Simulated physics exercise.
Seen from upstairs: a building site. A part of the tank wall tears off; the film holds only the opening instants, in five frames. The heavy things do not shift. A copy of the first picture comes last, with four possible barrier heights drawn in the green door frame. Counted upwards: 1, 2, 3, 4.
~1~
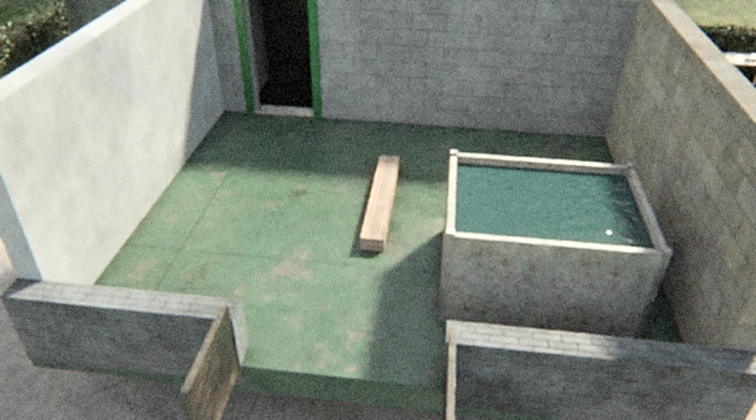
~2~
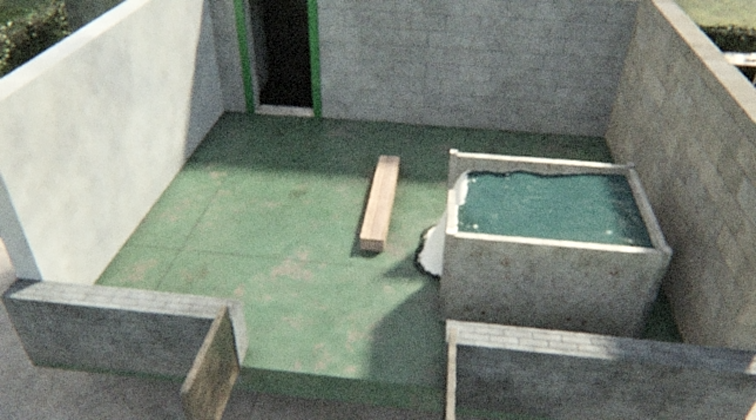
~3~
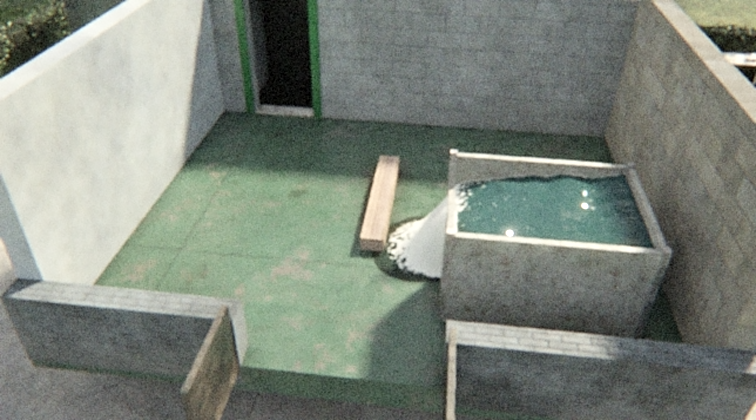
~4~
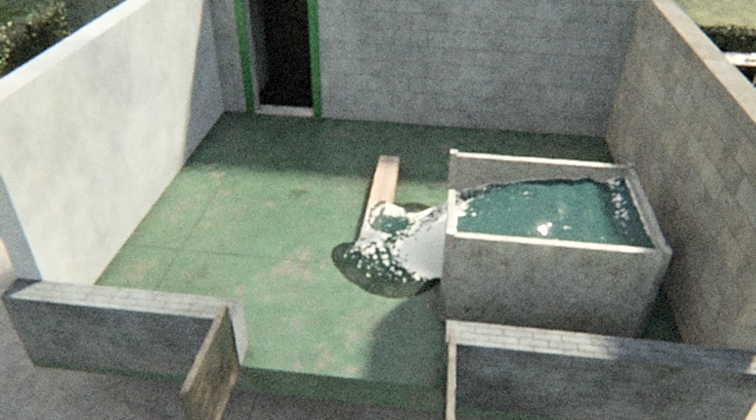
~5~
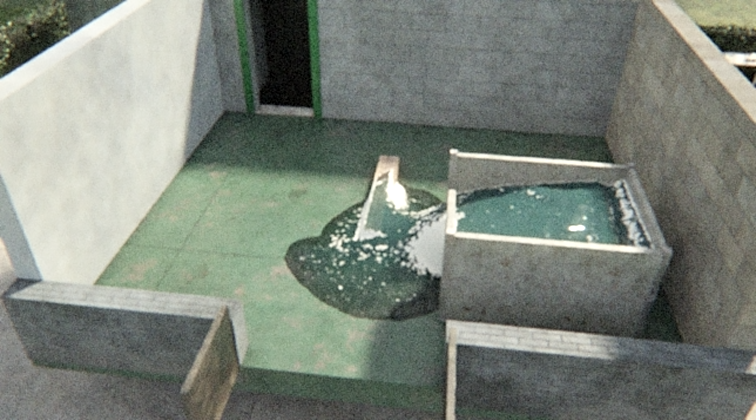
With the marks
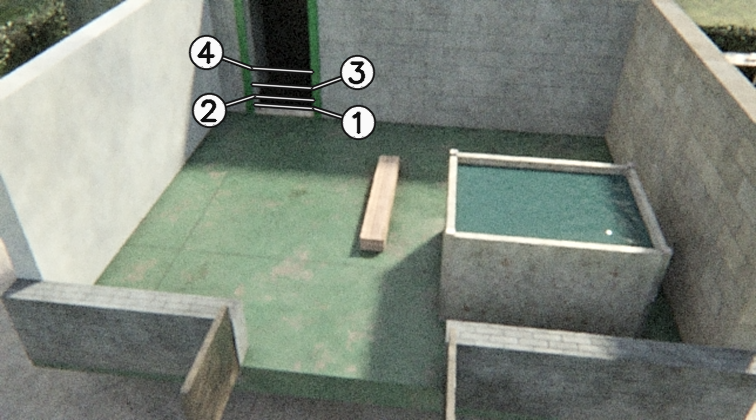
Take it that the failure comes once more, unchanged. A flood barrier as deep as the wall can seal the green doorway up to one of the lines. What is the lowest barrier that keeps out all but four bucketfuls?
1.
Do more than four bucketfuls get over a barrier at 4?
No.
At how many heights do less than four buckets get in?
All of them.
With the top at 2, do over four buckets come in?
No, that is safe.
On the marked copy, 1 at (284, 106); 2 at (283, 98); 3 at (282, 86); 4 at (281, 70); from the bottom up 1, 2, 3, 4.
With 1, a bucket or two gets in.
With 2, nothing gets over.
With 3, nothing gets over.
With 4, nothing gets over.
